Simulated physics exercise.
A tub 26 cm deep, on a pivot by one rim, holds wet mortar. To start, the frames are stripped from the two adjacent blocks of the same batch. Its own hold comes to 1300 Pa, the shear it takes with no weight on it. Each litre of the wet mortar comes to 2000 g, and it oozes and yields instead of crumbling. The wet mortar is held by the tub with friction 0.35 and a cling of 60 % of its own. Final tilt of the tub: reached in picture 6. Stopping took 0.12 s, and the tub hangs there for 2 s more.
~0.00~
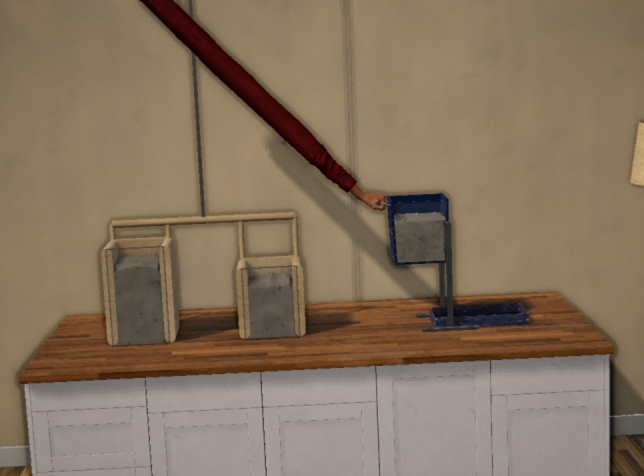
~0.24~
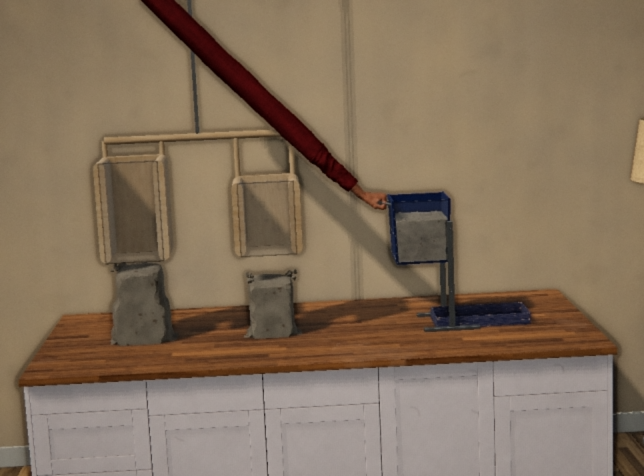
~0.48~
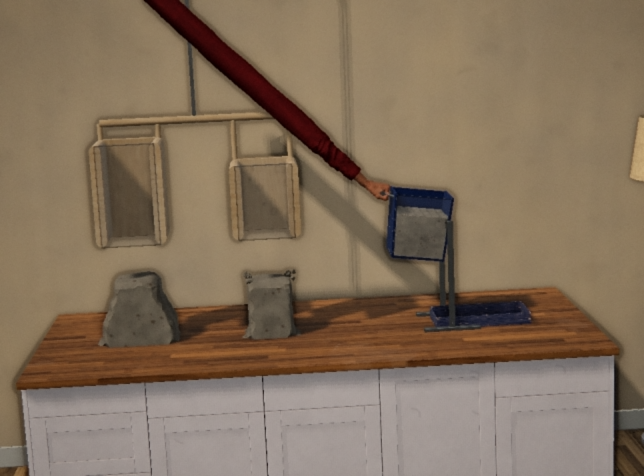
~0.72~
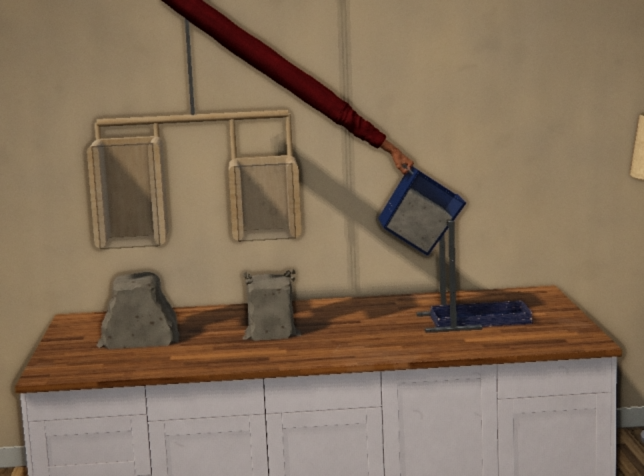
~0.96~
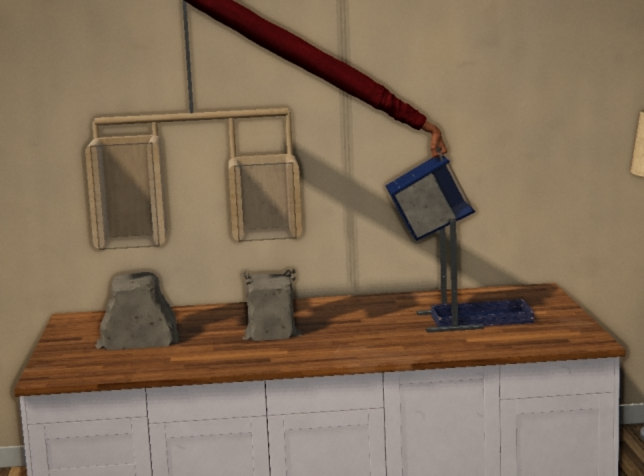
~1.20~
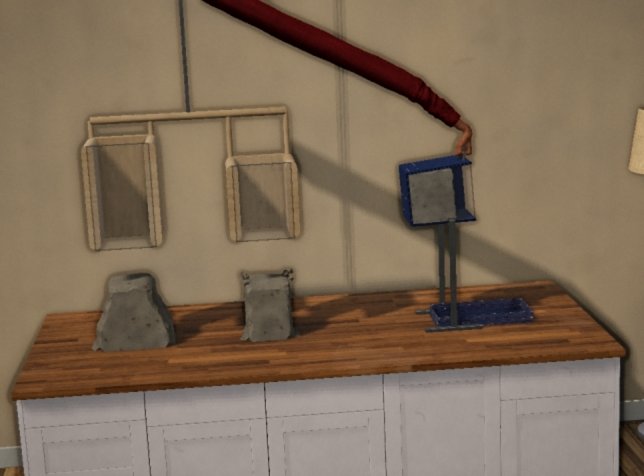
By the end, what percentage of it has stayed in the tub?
Some 100 per cent has stayed in the tub.
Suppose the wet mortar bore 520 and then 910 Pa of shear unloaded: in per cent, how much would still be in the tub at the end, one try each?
In that order: 80 %, 100 %.
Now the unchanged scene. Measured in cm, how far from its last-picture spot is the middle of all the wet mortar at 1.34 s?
Around 0 centimetres.
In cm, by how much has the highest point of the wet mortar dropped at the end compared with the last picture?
Roughly 0 cm.
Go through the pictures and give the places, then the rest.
In the first frame, handle-side rim at (393, 203), tilt 0 degrees; crest of the wet mortar at (399, 221); block heights 36 cm, 25 cm (left to right).
In the second frame, handle-side rim at (394, 202), tilt 0 degrees; crest of the wet mortar at (400, 221); block heights 32 cm, 25 cm (left to right).
In the third frame, handle-side rim at (398, 194), tilt 8 degrees; crest of the wet mortar at (401, 214); block heights 28 cm, 25 cm (left to right).
In the fourth frame, handle-side rim at (419, 173), tilt 35 degrees; crest of the wet mortar at (411, 192); block heights 28 cm, 25 cm (left to right).
In the fifth frame, handle-side rim at (449, 163), tilt 64 degrees; crest of the wet mortar at (433, 175); block heights 28 cm, 25 cm (left to right).
In the sixth frame, handle-side rim at (471, 164), tilt 86 degrees; crest of the wet mortar at (449, 170); block heights 28 cm, 25 cm (left to right).
After 1.34 s, the tub is at 86 degrees and holds 100 %.
After 1.51 s, the tub is at 86 degrees and holds 100 %.
After 1.68 s, the tub is at 86 degrees and holds 100 %.
After 1.85 s, the tub is at 86 degrees and holds 100 %.
After 3.20 s, the tub is at 86 degrees and holds 100 %.
